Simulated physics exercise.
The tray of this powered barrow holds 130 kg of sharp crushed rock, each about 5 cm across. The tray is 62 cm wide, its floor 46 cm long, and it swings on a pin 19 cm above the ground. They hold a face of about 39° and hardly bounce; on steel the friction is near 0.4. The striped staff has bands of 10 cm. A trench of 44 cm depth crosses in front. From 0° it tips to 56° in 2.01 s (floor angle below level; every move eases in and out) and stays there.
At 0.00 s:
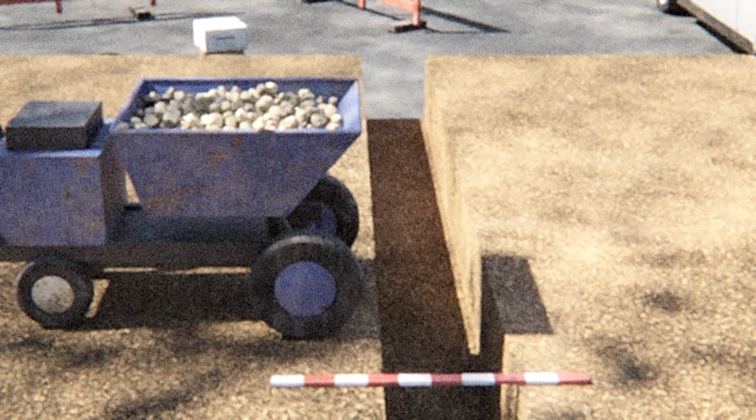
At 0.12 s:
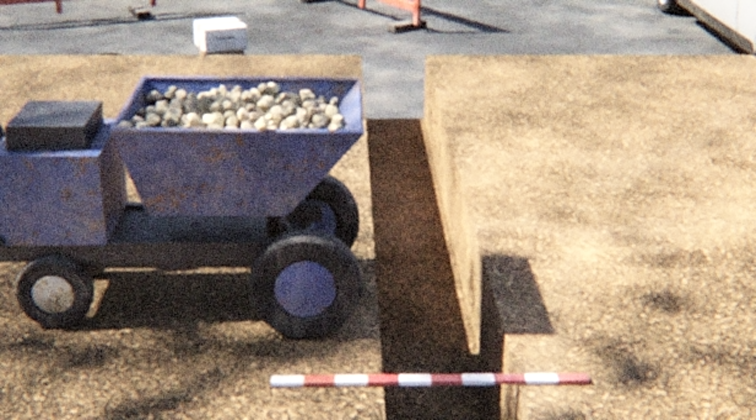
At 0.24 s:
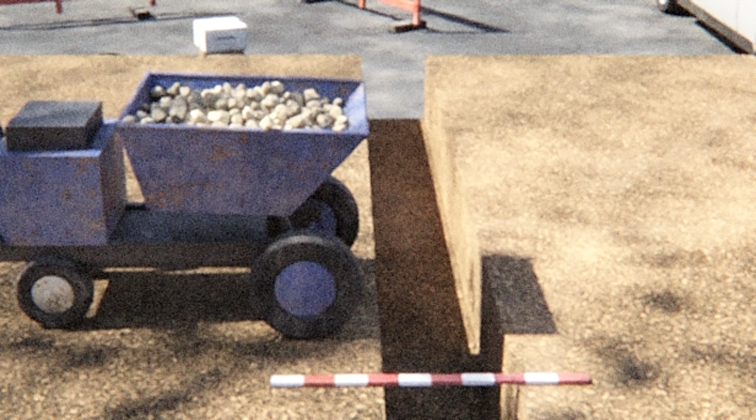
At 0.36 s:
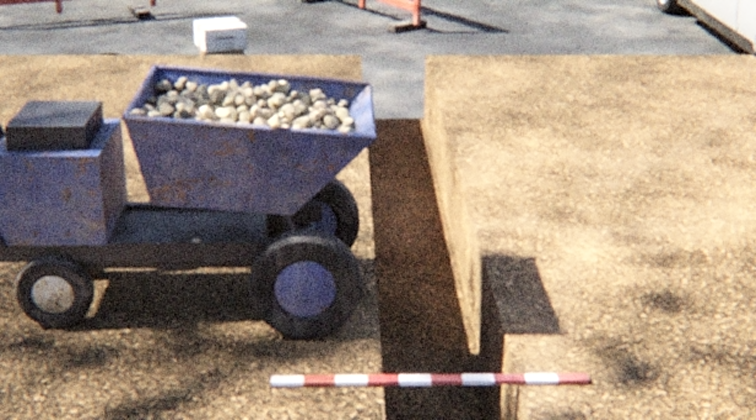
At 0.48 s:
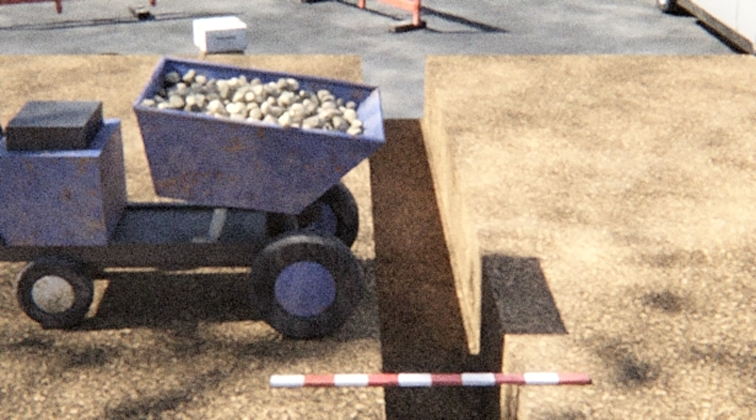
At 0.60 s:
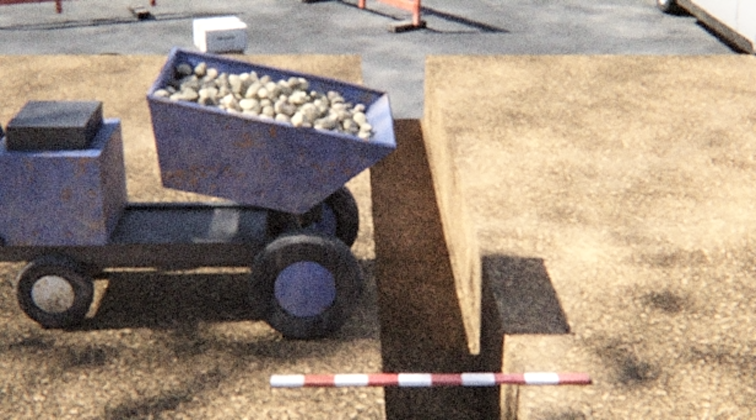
On a sunlit patch of sandy ground beside a narrow trench, a blue powered barrow stands with a level tray full of pale stones, a red-and-white staff lying in front. The tray begins tilting slowly, its left end rising and its right lip reaching farther over the trench, while the wheels stay still.
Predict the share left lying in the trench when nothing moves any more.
About 11 per cent.
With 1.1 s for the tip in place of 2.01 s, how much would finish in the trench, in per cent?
Then about 10 per cent.
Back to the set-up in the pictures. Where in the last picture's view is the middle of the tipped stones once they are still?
Around (486, 396).
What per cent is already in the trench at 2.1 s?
About 0 per cent by then.
After 1.5 s the floor is at 47°; 100 % in the tray; the foremost stones are at (442, 197).
After 2.1 s the floor is at 56°; 96 % in the tray, 2 % in the trench, 2 % past the trench; the foremost stones are at (530, 290).
After 2.5 s the floor is at 56°; 88 % in the tray, 5 % in the trench, 7 % past the trench; the foremost stones are at (570, 295).
After 4.4 s the floor is at 56°; 80 % in the tray, 11 % in the trench, 9 % past the trench; the foremost stones are at (599, 285).
